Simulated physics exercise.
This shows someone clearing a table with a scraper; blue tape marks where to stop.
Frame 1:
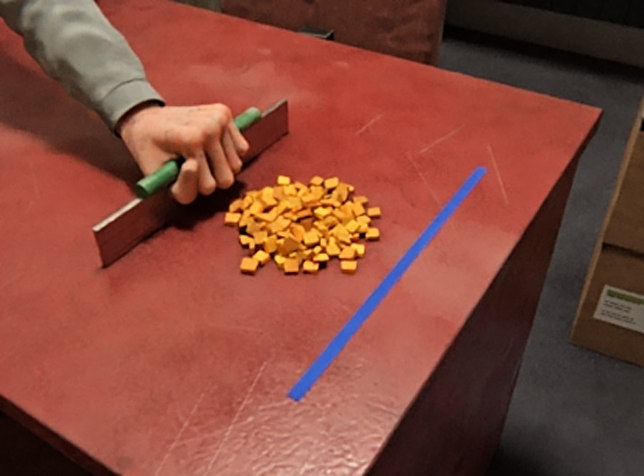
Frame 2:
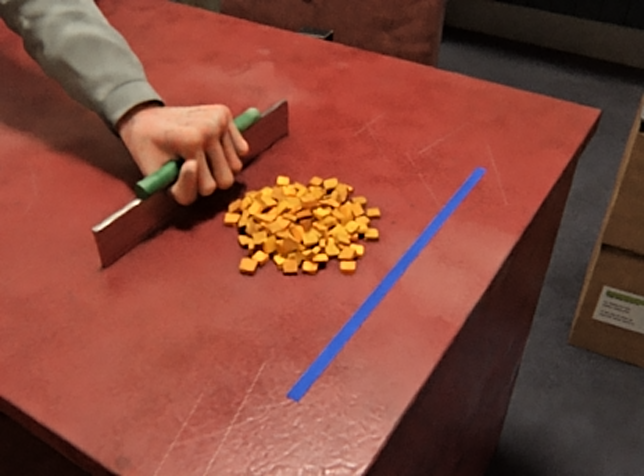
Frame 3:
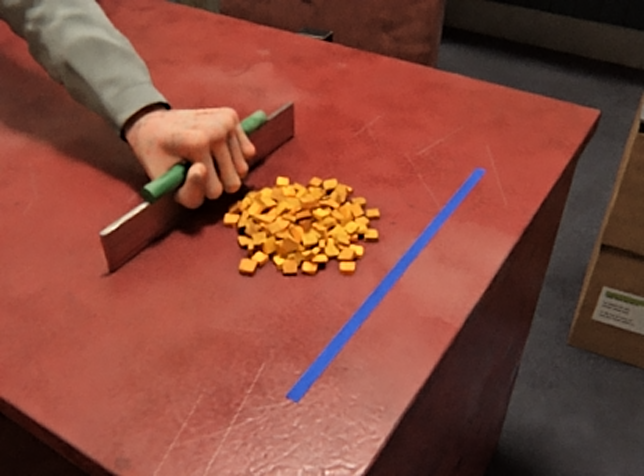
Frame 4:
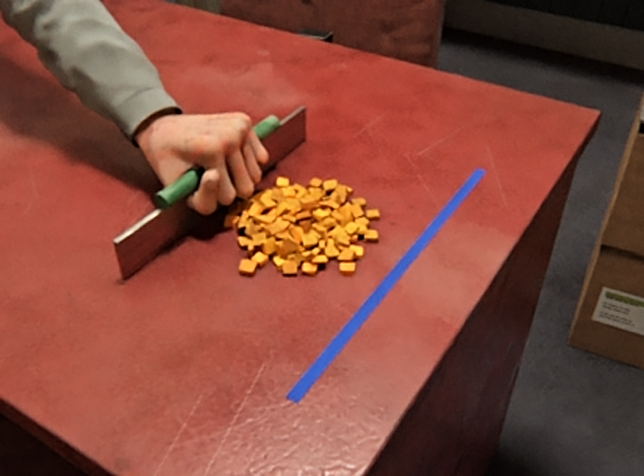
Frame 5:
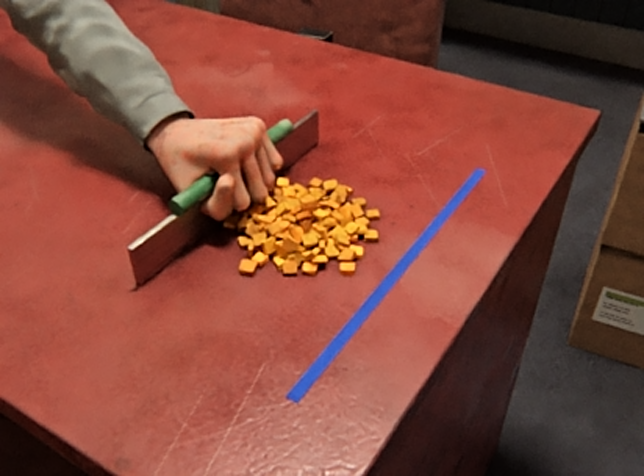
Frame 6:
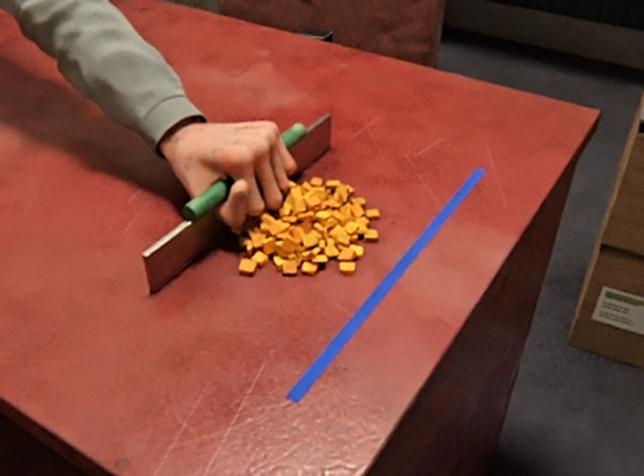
A hand gripping a green-handled scraper rested beside a heap of small orange crackers on a red table marked with blue tape, then slid the blade slowly rightward, up against the heap's left side.
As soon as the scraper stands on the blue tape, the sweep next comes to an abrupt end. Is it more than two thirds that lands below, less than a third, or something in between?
The share that drops falls short of a third.
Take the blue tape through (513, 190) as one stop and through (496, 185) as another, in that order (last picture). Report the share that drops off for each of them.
It would be around 80 per cent the first time and around 50 per cent the second.
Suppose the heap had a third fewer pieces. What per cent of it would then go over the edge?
20 % or thereabouts.
Shortly afterwards, scraper still moving, near (328, 203); heap all on the table, its front near (439, 259).
Next, scraper stopped at the blue tape; heap a little over the edge.
Some moments later, scraper stopped at the blue tape; heap near a quarter over the edge.
In the end, scraper stopped at the blue tape; heap near a quarter over the edge.
